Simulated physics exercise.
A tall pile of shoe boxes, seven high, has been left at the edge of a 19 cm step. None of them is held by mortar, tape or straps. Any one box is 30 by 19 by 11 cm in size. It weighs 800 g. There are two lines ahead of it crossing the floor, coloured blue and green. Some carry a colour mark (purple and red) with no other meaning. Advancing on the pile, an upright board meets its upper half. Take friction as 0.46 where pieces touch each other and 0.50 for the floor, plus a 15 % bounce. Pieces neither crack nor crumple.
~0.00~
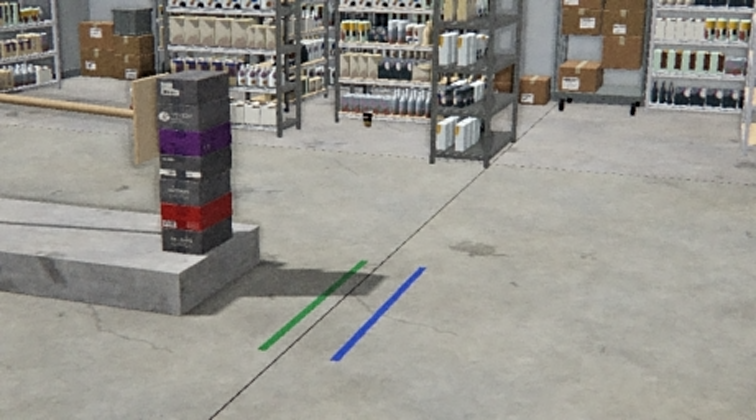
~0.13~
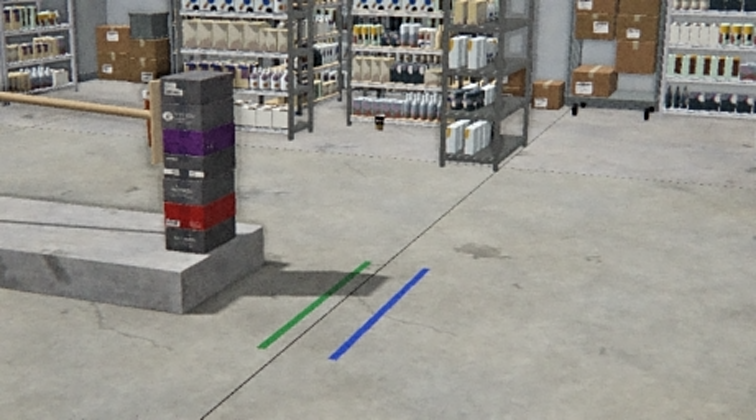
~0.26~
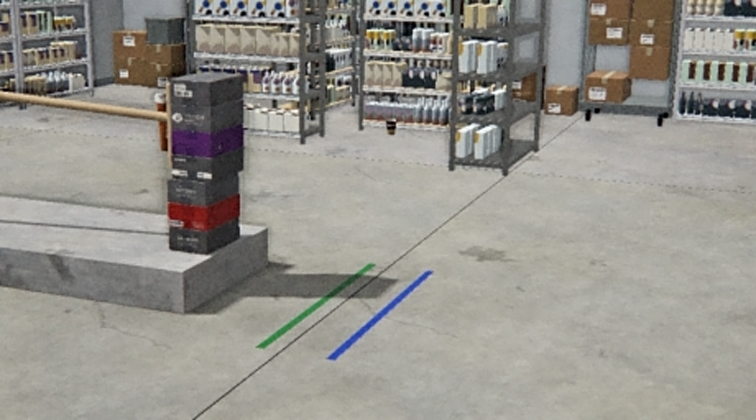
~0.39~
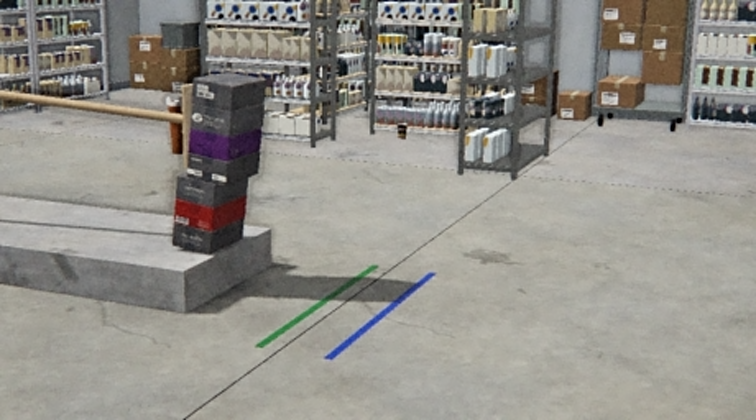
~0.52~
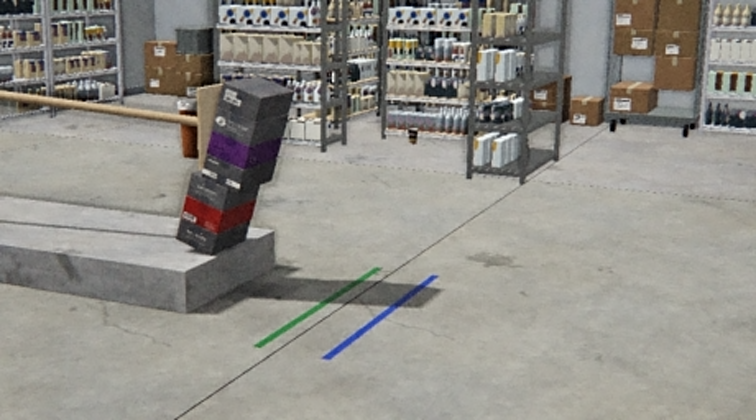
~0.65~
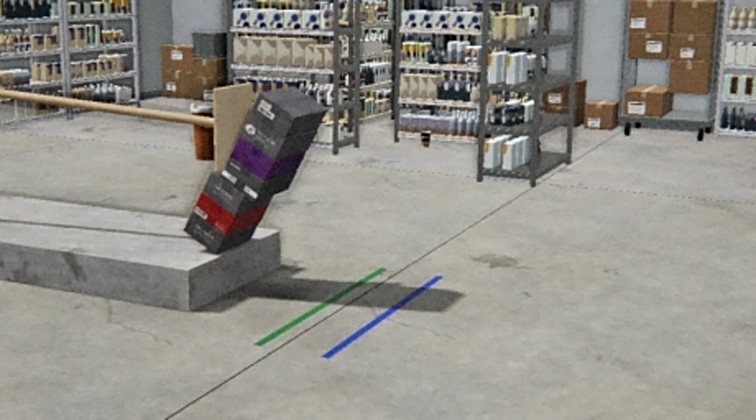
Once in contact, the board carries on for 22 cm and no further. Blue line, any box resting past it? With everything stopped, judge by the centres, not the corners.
Yes, some.
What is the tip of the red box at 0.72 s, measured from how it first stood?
Close to 40° of tilt compared with the start.
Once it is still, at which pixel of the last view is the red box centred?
Its middle finishes near pixel (276, 273) of the last picture.
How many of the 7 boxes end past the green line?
The answer is 3.
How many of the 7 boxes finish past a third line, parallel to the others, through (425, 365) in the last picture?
The number is 0.
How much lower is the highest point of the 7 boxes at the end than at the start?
I'd put it at around 60 cm.
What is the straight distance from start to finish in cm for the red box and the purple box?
So red shifts 40 cm, while purple shifts 90 cm.
After 0.72 s, none of the 7 boxes past the blue line, 7 disturbed; purple box leaning 38°, 7 cm lower; red box leaning 38°.
After 0.86 s, none of the 7 boxes past the blue line, 7 disturbed; purple box leaning 62°, 22 cm lower; red box leaning 61°.
After 1.02 s, 1 of the 7 boxes past the blue line; purple box on its side; red box on its side.
At rest (1.8 s), 1 of the 7 boxes past the blue line; red box on its side; purple box on its side. The farthest middle lies 8 cm beyond that line. As the last picture would show them, middles, red box near (276, 273), purple box near (352, 284).
